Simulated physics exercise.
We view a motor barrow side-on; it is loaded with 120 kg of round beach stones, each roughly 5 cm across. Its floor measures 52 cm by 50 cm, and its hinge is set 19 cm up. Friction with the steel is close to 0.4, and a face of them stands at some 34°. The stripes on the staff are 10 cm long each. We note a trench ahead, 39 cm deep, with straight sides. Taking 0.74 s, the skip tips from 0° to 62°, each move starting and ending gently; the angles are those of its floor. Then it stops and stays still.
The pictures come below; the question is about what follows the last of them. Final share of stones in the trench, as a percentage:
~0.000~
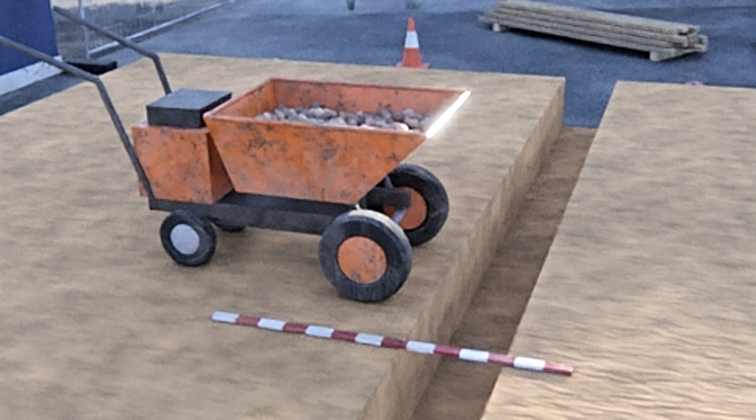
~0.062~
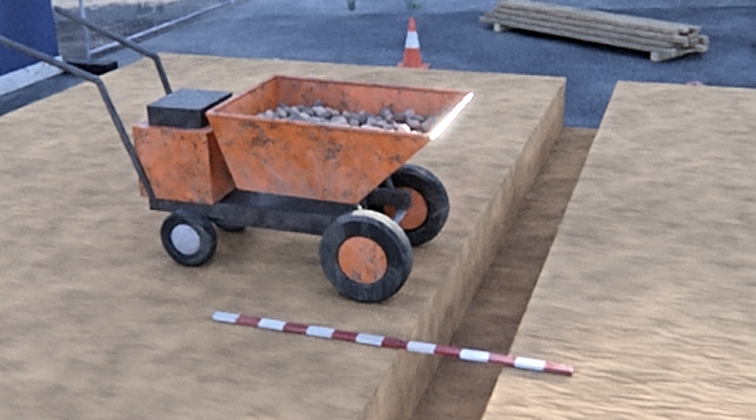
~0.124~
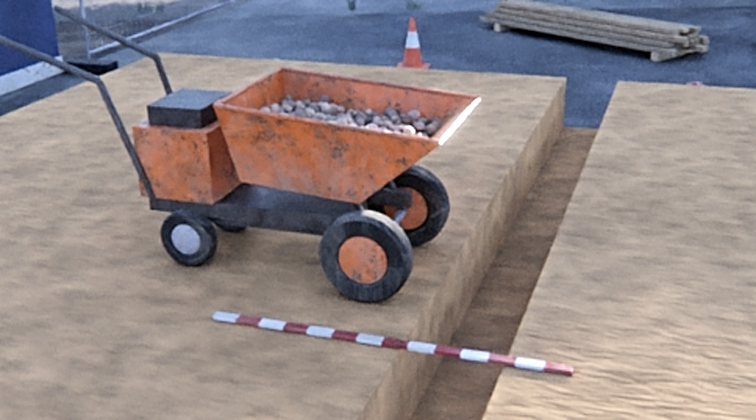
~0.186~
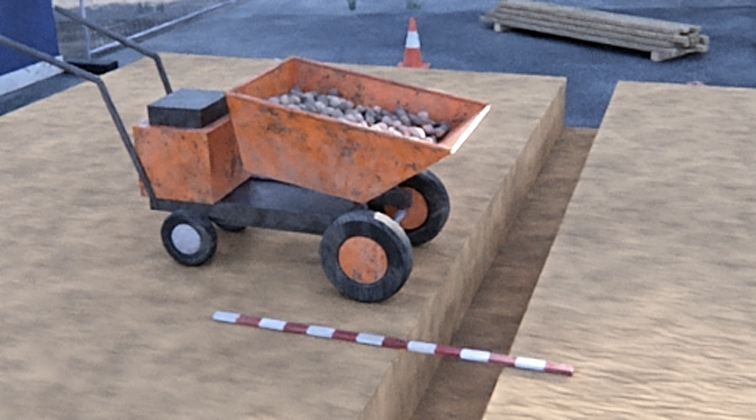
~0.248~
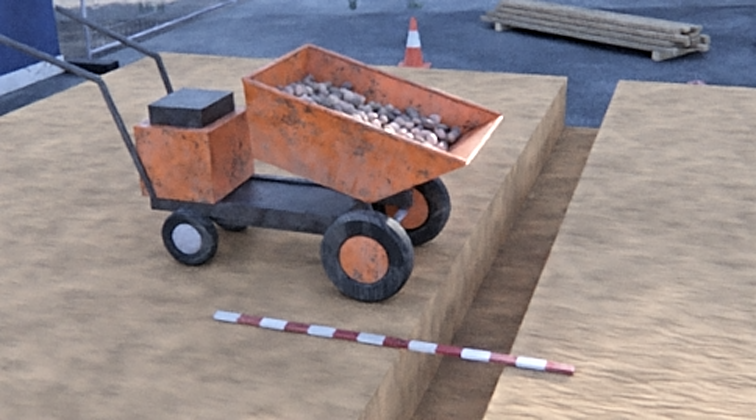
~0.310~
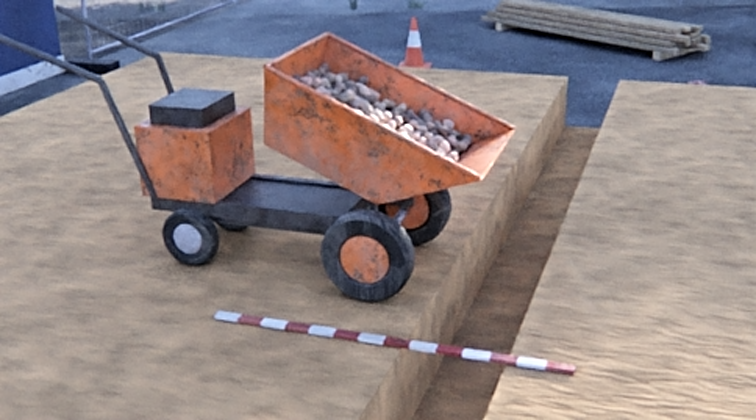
17 per cent.
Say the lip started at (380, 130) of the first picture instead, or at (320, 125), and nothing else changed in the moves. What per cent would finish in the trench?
About 50 per cent first, then about 100 per cent.
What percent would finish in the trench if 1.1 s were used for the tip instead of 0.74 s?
Then roughly 20 percent.
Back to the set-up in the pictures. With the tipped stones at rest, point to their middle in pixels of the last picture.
(603, 291).
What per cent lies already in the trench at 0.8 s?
By then, around 0 percent.
After 0.6 s the floor is at 52°; 100 % in the skip; the foremost stones are at (490, 209).
After 0.8 s the floor is at 62°; 87 % in the skip, 12 % past the trench; the foremost stones are at (592, 279).
After 1.2 s the floor is at 62°; 33 % in the skip, 67 % past the trench; the foremost stones are at (744, 311).
After 3.1 s the floor is at 62°; 0 % in the skip, 17 % in the trench, 83 % past the trench; the foremost stones are past the picture's edge.
